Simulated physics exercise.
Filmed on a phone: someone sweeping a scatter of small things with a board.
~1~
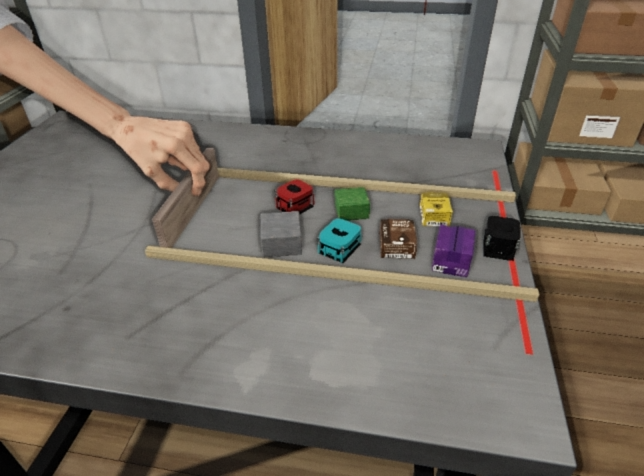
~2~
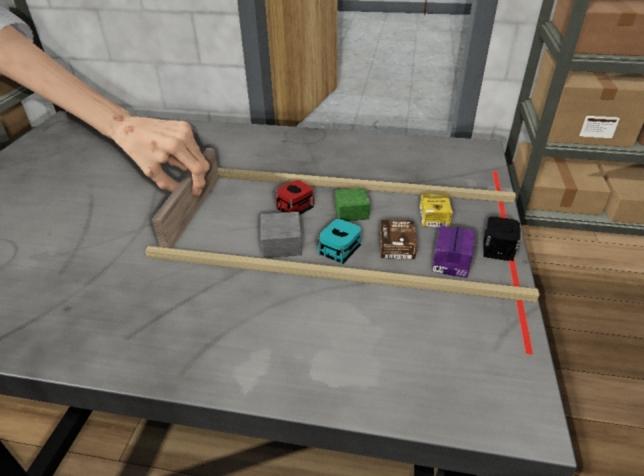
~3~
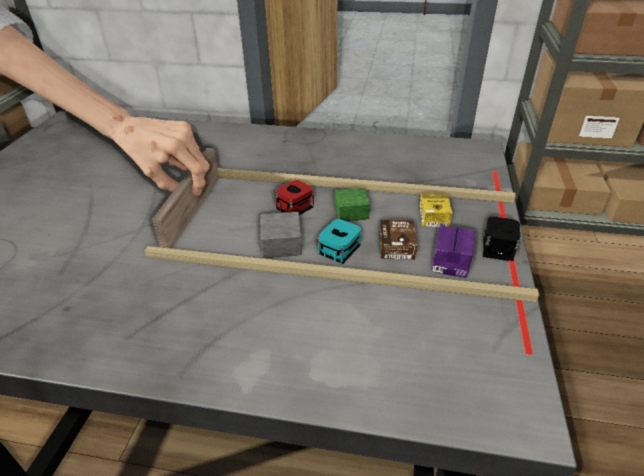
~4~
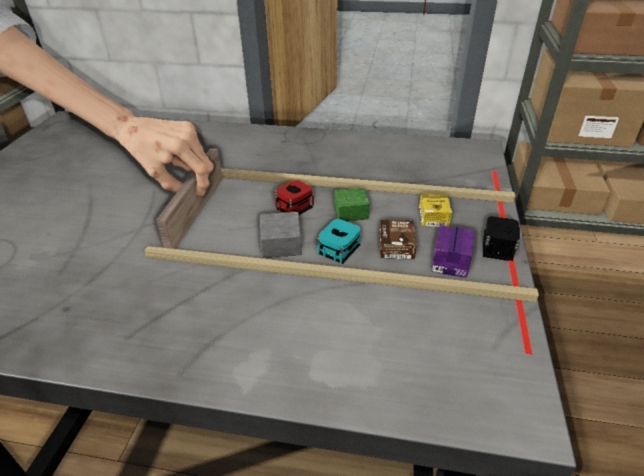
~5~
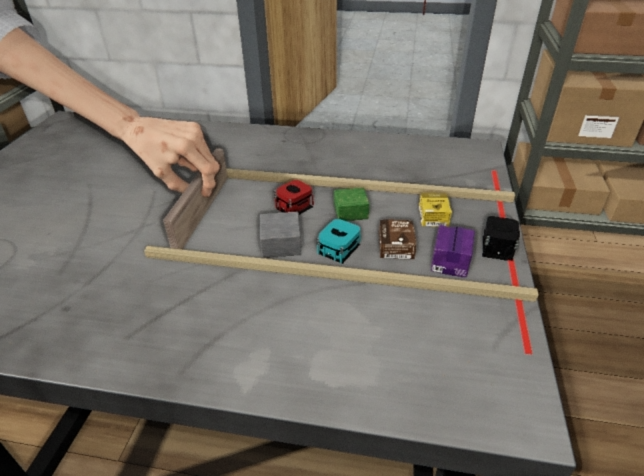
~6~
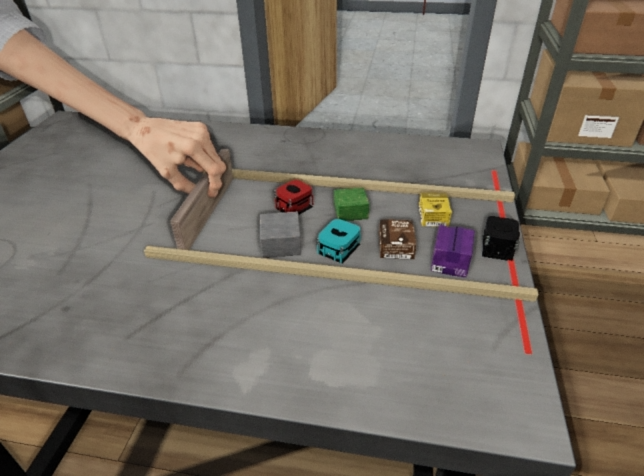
Hand sliding a board slightly right between two wooden strips on a grey table, the scattered small coloured objects staying still.
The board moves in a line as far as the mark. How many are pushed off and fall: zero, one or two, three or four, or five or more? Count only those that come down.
Outcome: The number that fall off is five or more.
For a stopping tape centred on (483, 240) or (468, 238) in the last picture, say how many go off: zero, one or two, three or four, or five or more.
For each place: At least five; either three or four.
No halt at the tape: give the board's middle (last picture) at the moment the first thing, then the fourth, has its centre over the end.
About (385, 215), then (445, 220).
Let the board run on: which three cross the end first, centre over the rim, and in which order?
They are the black case, then the purple box, then the brown box.
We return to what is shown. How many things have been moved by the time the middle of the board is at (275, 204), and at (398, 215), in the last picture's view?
The counts are 2 and 8.
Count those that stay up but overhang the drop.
It comes to 1.
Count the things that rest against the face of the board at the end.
It touches 1.
Early on, none off yet; black case at rest near (500, 238); purple box at rest near (453, 251); yellow box at rest near (435, 209).
A while later, none off yet; black case travelled about its own width near (523, 238); purple box travelled about its own width near (501, 257); yellow box travelled a little near (451, 211).
Further along, two off so far; black case down on the floor; purple box in the air; yellow box leaning a little near (535, 222).
Finally, the number that fall off is five or more; lost, grey block, turquoise case, green block, brown box, yellow box, purple box and black case.
